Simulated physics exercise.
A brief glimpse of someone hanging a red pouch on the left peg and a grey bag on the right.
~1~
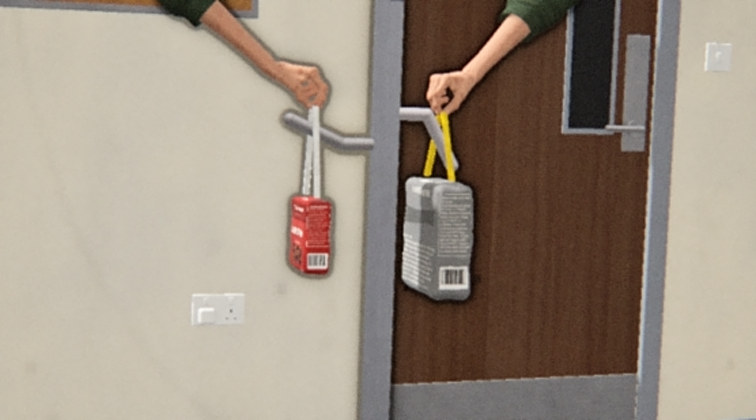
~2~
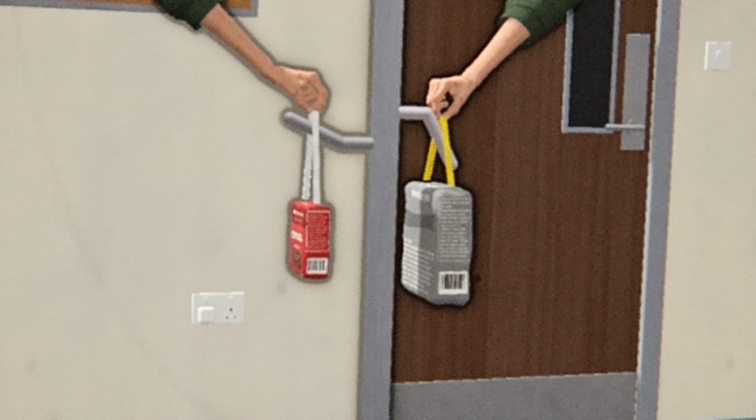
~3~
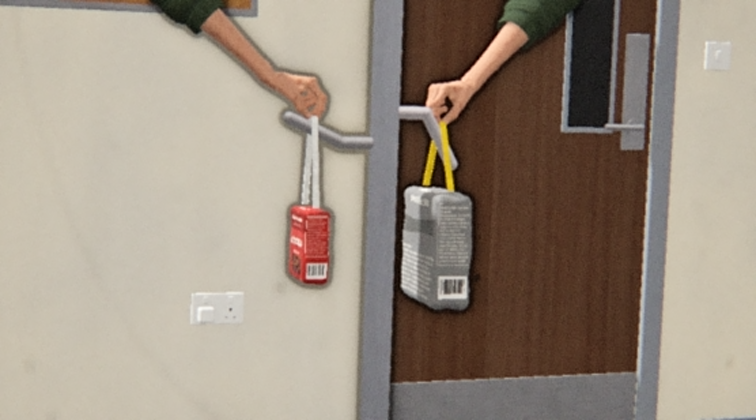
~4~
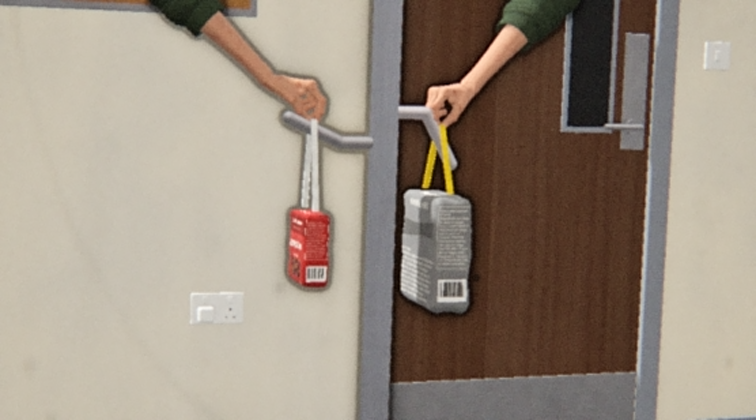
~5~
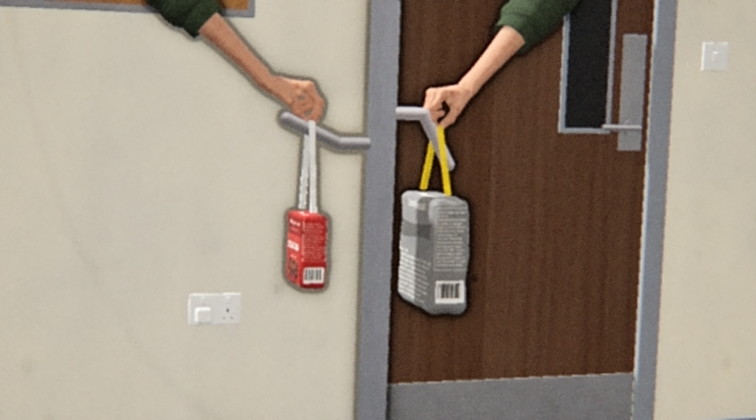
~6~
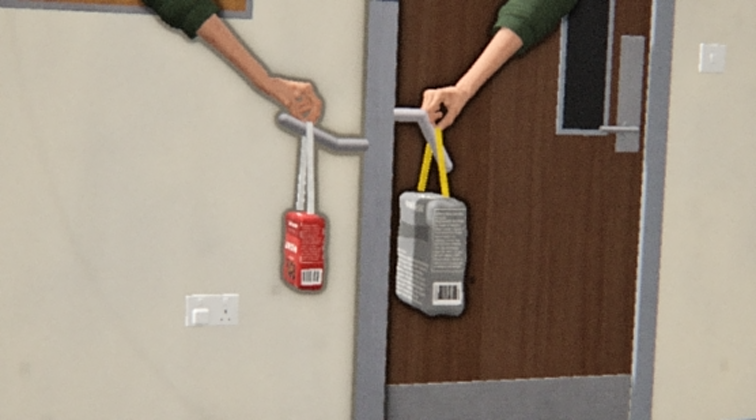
Two hands lower a red pouch and a grey bag slightly beside two wall pegs.
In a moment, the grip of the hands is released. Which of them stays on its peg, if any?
Outcome: The red pouch should stay attached to its peg; the grey bag should come loose and fall.
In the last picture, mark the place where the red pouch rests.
It comes to rest around (338, 265).
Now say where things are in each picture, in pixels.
The first picture shows red pouch (310, 235); grey bag (437, 237); left peg tip (290, 119); right peg tip (452, 165).
The second picture shows red pouch (310, 240); grey bag (436, 242).
The third picture shows red pouch (309, 245); grey bag (436, 246).
The fourth picture shows red pouch (309, 248); grey bag (435, 249).
The fifth picture shows red pouch (306, 249); grey bag (433, 251).
The sixth picture shows red pouch (304, 251); grey bag (431, 252); left peg tip (284, 120), pointing up; right peg tip (446, 166), sloping steeply down.
Then, 0.26 s past the final frame, red pouch on its peg near (309, 259); grey bag falling near (427, 337).
Then, 0.50 s past the final frame, red pouch on its peg near (332, 265); grey bag on the floor.
Then, 0.84 s past the final frame, red pouch on its peg near (354, 263); grey bag on the floor.
When it is over, red pouch on its peg near (339, 265); grey bag on the floor. The red pouch remains on its peg and the grey bag slips off its peg.
